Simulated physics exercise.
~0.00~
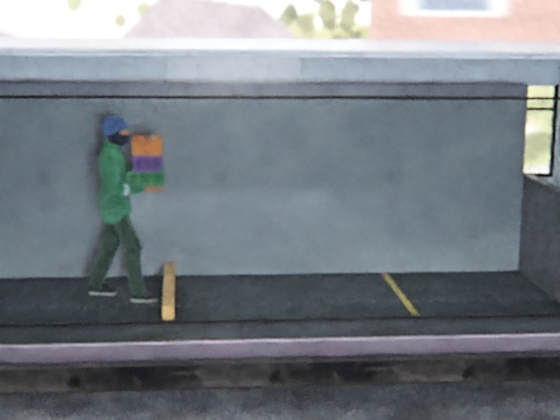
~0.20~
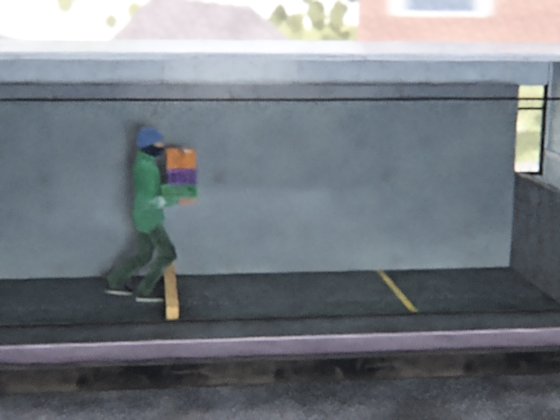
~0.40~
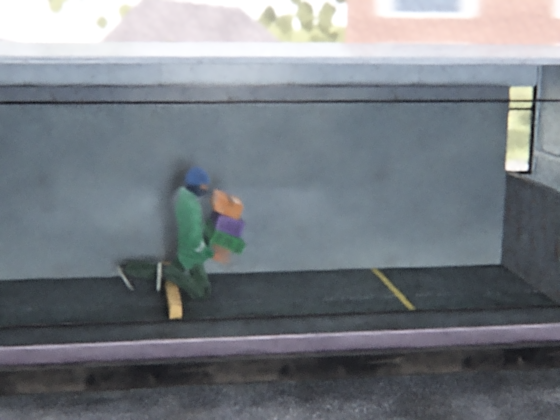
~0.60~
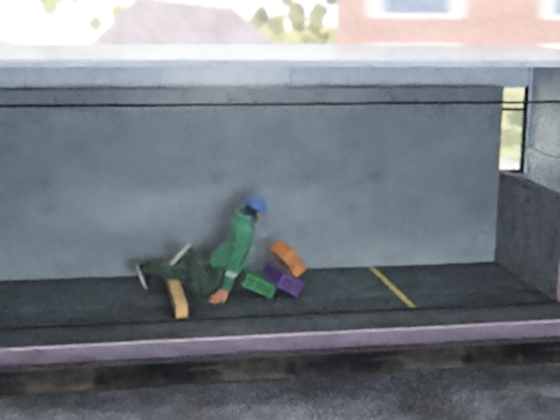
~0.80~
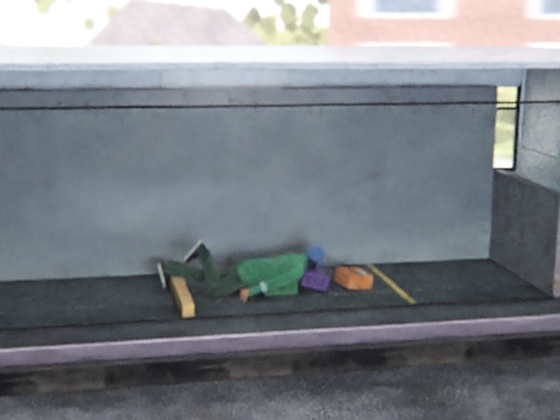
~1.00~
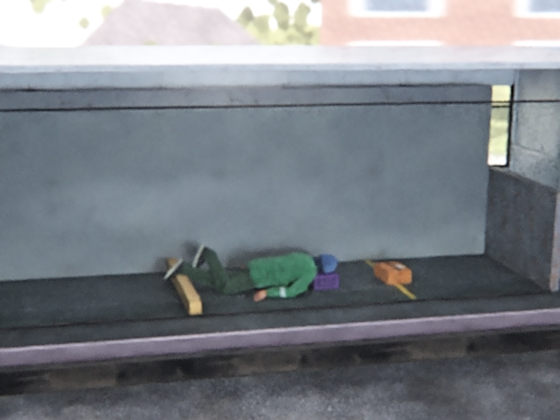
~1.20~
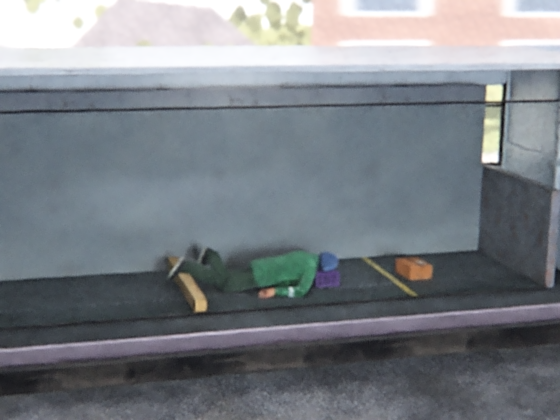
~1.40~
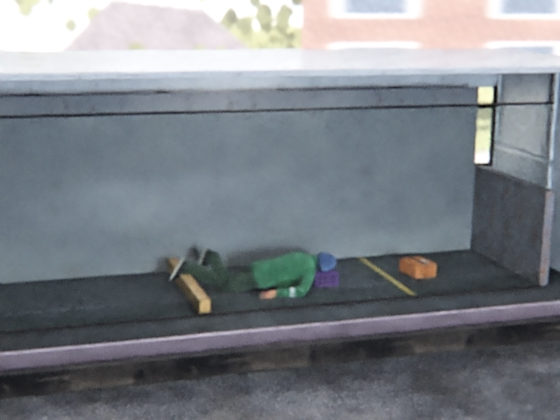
A person carrying crates pitches forward and lies flat as the orange parcel crosses the yellow line.
